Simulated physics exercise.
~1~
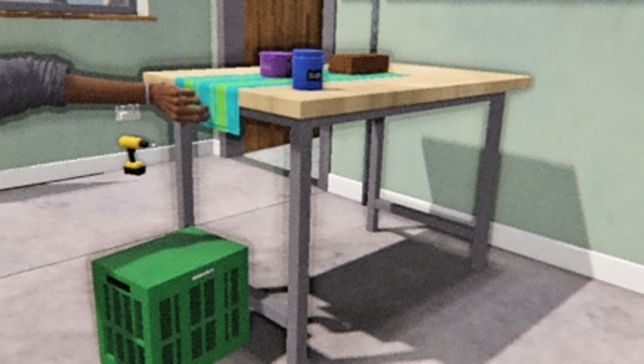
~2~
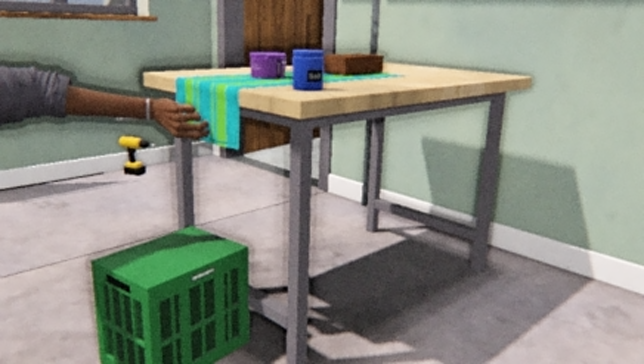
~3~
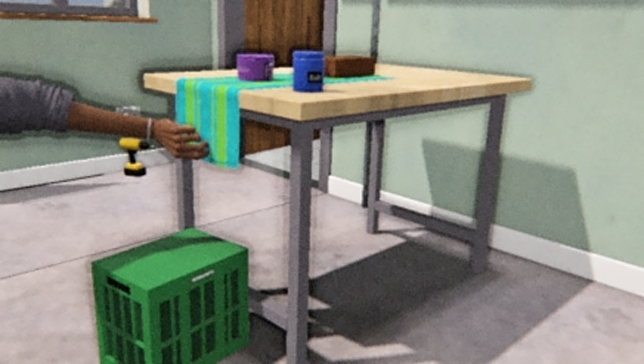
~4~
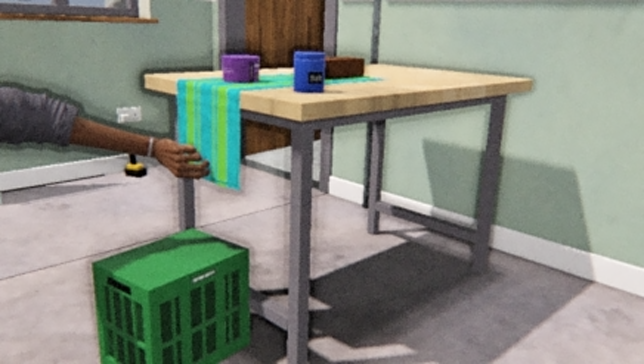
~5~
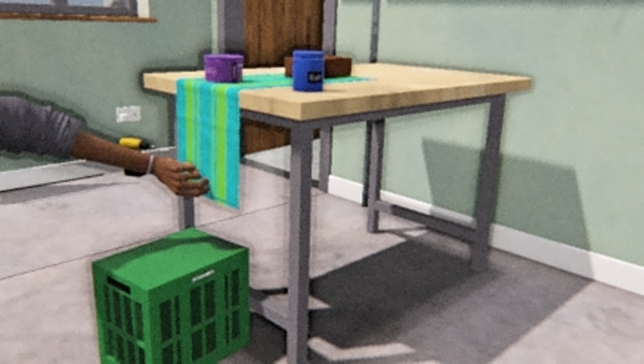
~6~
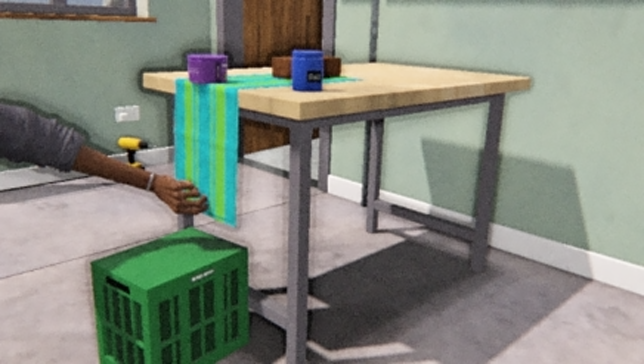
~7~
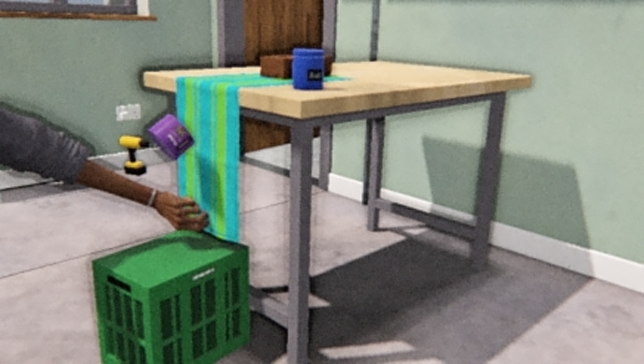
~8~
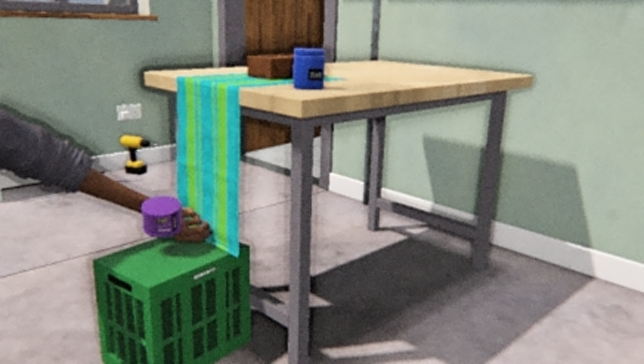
At a workbench, a hand pulls down a turquoise cloth, and a purple tub falls off.
